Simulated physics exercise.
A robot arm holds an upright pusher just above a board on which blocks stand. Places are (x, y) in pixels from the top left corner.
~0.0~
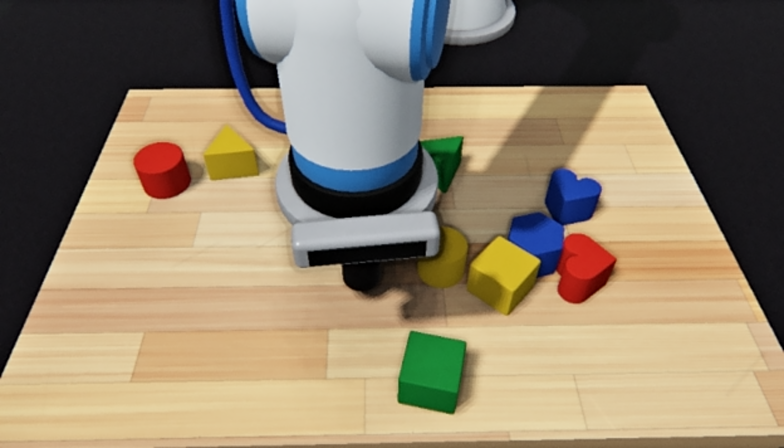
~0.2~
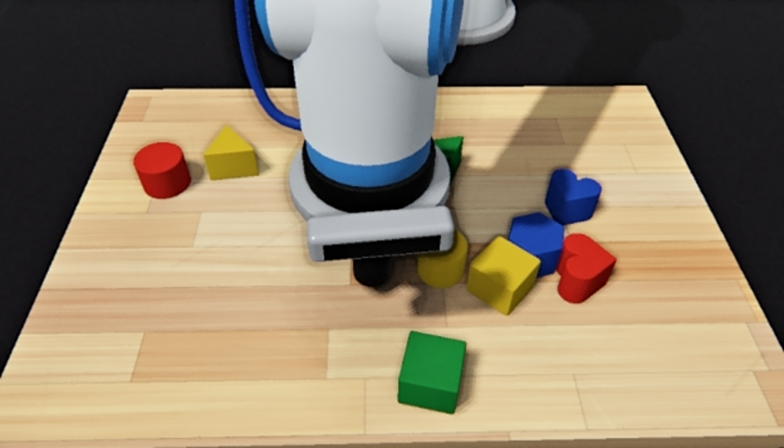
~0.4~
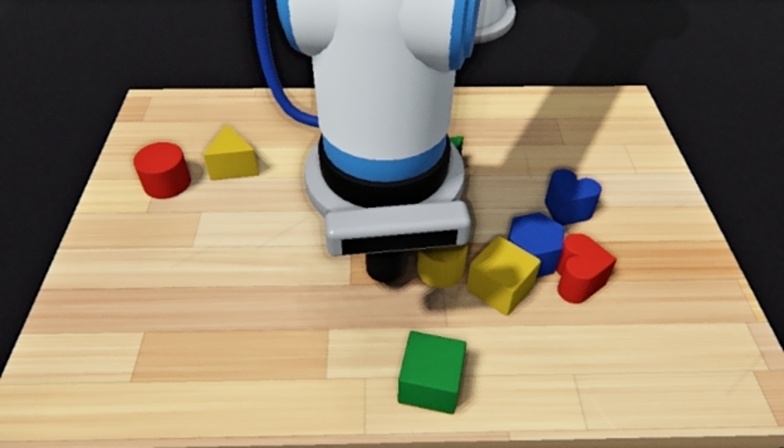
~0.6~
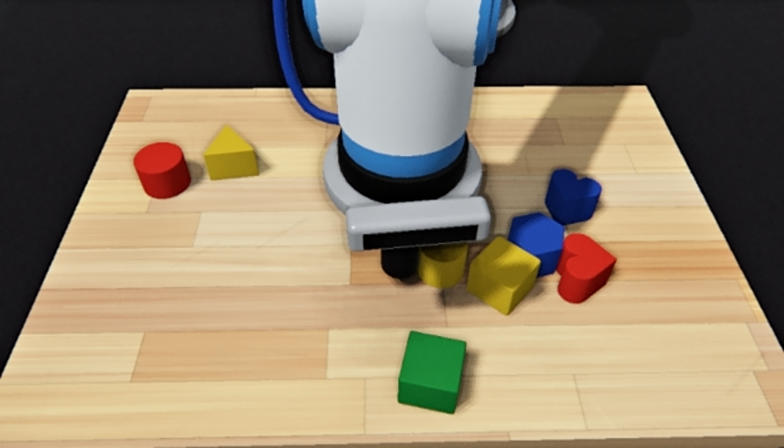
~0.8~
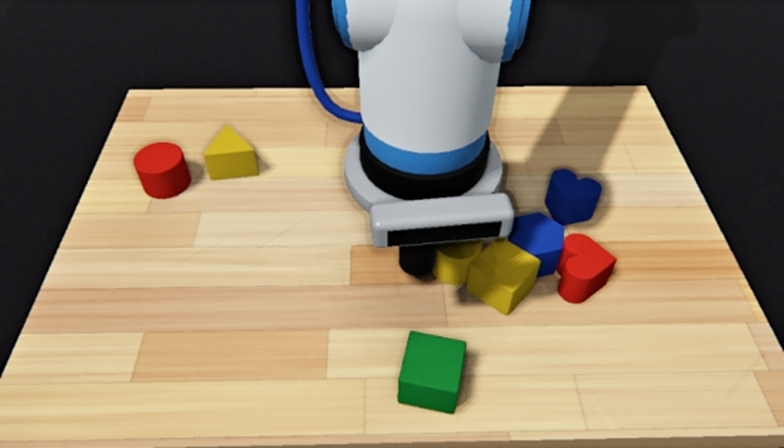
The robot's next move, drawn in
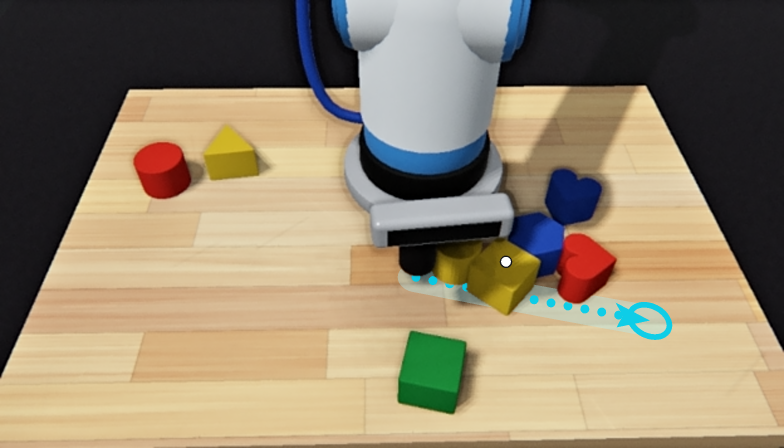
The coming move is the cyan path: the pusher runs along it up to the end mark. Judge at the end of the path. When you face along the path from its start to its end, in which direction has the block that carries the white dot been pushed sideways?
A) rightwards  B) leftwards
A
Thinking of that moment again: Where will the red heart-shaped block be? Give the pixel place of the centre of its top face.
I'd place it at (619, 256), taking the centre of its top.
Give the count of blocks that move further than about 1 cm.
I predict three or more.
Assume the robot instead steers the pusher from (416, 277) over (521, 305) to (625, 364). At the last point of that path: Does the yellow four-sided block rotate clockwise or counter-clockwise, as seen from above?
From above, the yellow four-sided block will be seen to turn anti-clockwise.
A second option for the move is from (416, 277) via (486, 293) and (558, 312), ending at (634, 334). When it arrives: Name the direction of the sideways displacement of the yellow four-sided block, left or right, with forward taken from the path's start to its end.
The shift goes left.
Drawn move, from (416, 277) directly to (649, 321); the dot is on the yellow four-sided block.
The first path, step by step. One third of the way, pusher at (495, 277); yellow round block at (484, 231); yellow four-sided block at (543, 276), turned 20° anticlockwise; red heart-shaped block at (593, 254).
Two thirds of the way, pusher at (575, 291); yellow round block at (484, 231); yellow four-sided block at (626, 299); red heart-shaped block at (615, 256), turned 70° anticlockwise.
At the end, pusher at (658, 306); yellow round block at (484, 231); yellow four-sided block at (707, 328), turned 20° clockwise; blue six-sided block still; red heart-shaped block at (619, 256), turned 85° anticlockwise.
